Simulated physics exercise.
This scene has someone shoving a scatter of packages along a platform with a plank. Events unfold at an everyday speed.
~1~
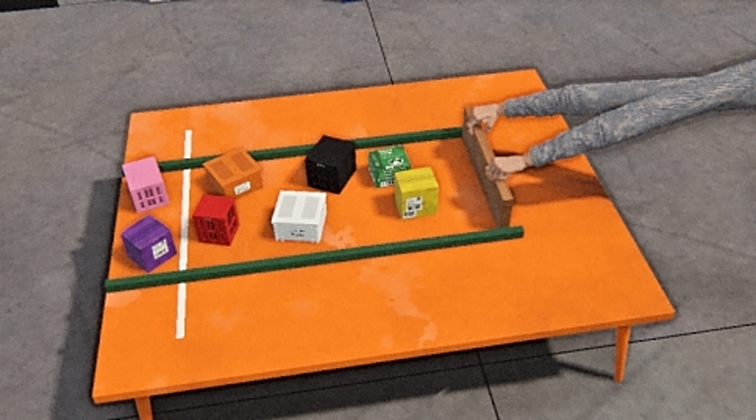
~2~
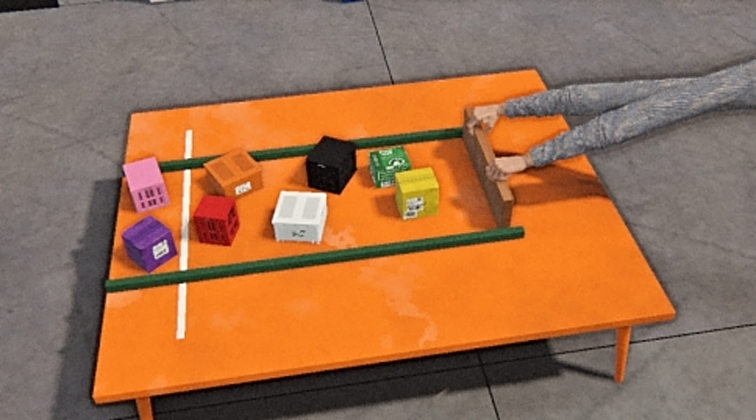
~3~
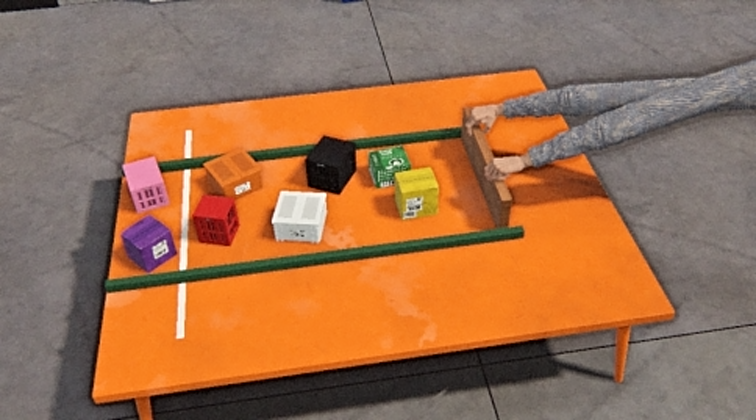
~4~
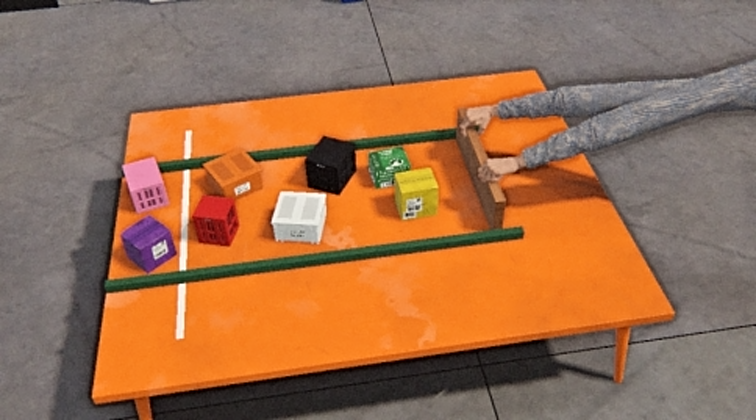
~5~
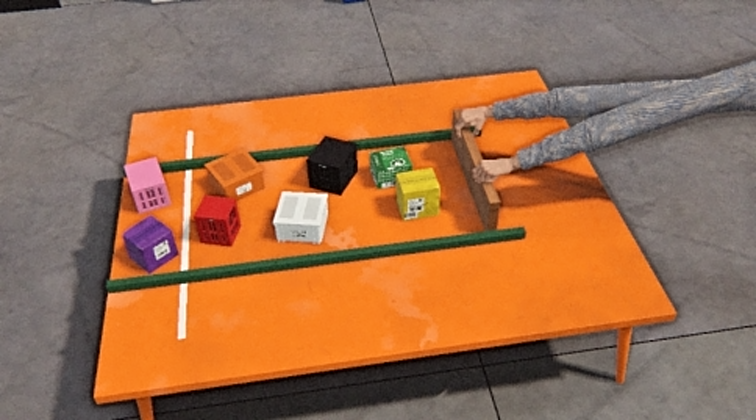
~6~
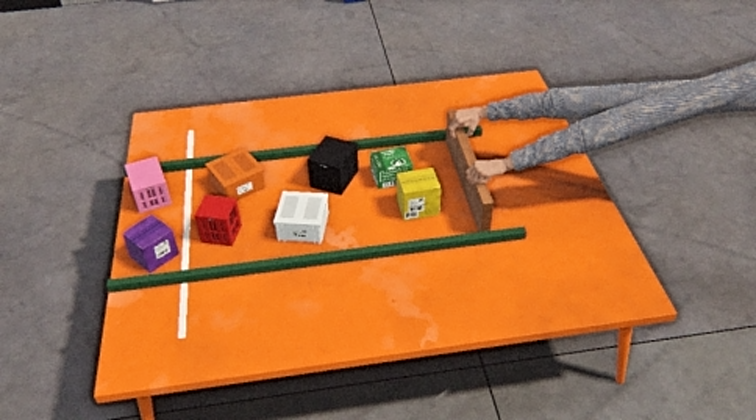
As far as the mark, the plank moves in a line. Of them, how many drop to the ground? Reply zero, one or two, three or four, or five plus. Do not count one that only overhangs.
Three or four.
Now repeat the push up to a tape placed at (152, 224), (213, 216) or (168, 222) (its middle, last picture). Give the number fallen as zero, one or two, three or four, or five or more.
Taking the places in the order asked: 5 or more, then three or four, then 5 or more.
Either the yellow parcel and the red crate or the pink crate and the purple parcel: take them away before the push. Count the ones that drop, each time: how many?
The count is 3 in the first case and 2 in the second.
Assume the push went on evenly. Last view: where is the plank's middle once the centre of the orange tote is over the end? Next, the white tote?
First it's close to (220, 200), next close to (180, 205).
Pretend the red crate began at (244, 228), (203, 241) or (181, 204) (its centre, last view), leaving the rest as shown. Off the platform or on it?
Results in order: Over the edge; over the edge; not lost.
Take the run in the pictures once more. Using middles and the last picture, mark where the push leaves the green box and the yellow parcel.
The green box stops around (167, 193); the yellow parcel around (164, 225).
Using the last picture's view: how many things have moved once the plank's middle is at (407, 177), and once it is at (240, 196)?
It comes to 2 for the first spot, 8 for the other.
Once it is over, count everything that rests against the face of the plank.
2.
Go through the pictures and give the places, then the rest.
In the first picture, pink crate (146, 185); purple parcel (149, 244); red crate (216, 220); plank (485, 166); tape (185, 219).
In the second picture, purple parcel (149, 244); plank (486, 166).
In the third picture, red crate (217, 221); white tote (300, 217).
In the fourth picture, pink crate (146, 185); yellow parcel (416, 194).
In the fifth picture, purple parcel (150, 244); orange tote (236, 176).
In the sixth picture, pink crate (148, 185); purple parcel (151, 244); red crate (219, 221); plank (467, 169); tape (187, 219).
Soon after, none off yet; pink crate at rest near (148, 185); purple parcel at rest near (151, 244); red crate at rest near (219, 221).
After that, none off yet; pink crate at rest near (148, 185); purple parcel at rest near (151, 244); red crate displaced a little near (209, 222).
And then, none off yet; pink crate tilting well over near (98, 196); purple parcel displaced about its own width near (126, 249); red crate displaced well along near (137, 215).
In the end, the number that fall off is three or four; gone, orange tote, red crate, purple parcel and pink crate.
